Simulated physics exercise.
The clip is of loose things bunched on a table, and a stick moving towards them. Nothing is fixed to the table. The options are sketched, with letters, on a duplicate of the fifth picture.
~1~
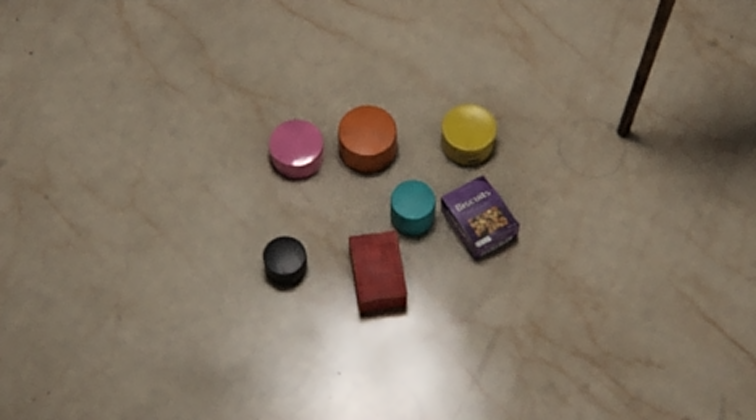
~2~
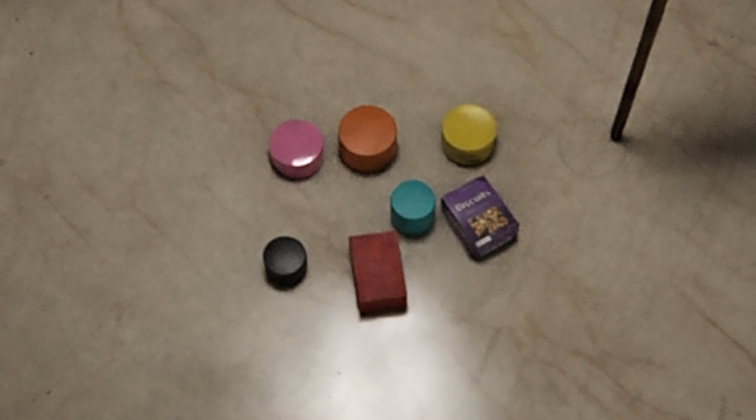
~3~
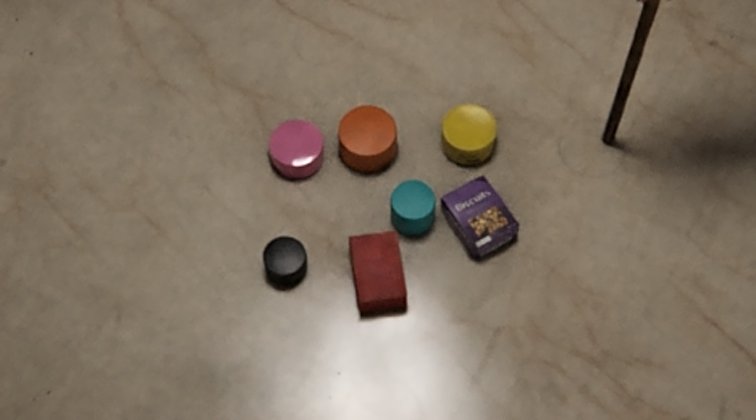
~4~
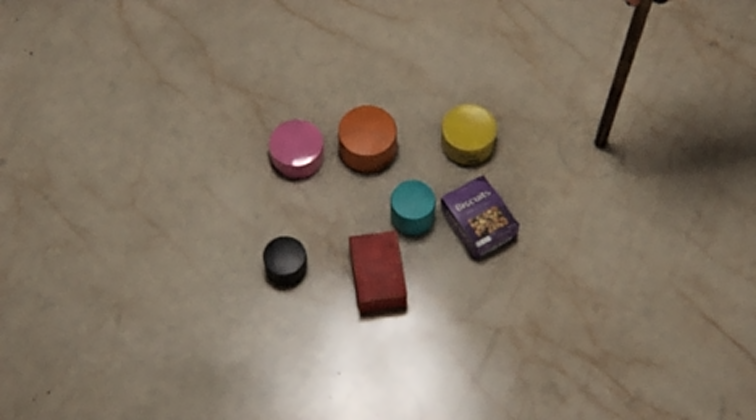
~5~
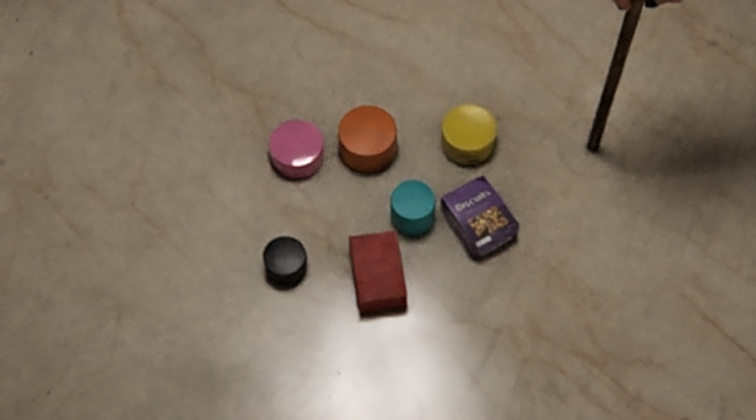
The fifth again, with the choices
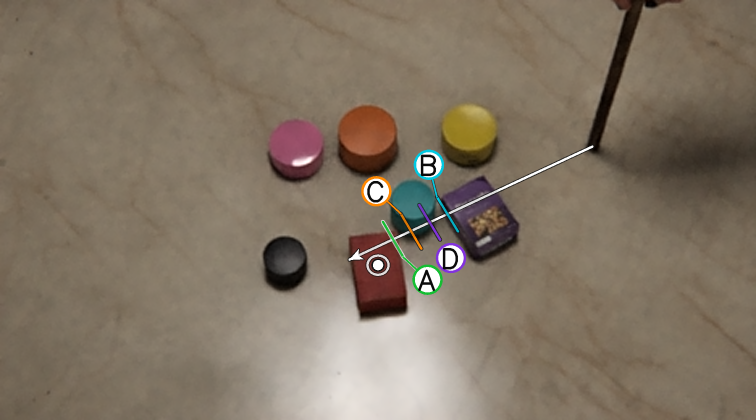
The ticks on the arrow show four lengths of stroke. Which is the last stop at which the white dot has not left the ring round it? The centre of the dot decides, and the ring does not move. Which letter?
It can go as far as A.
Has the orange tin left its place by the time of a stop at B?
By then, no.
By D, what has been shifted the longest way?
The purple packet has gone farthest.
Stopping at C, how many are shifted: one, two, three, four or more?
Two.
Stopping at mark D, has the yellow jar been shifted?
No.
On the copy, A at (393, 240); B at (447, 214); C at (411, 231); D at (430, 222); the arrow from (593, 147) to (350, 259); the white dot at (378, 265).
On A. First, foot of the stick (522, 180).
Then, foot of the stick (451, 213); purple packet (460, 237); turquoise tin (409, 210).
Finally, foot of the stick (393, 240); purple packet (458, 247); turquoise tin (381, 208); the dot is still in its ring.
By contrast, B keeps the dot in but is short; C keeps the dot in but is short; D keeps the dot in but is short.
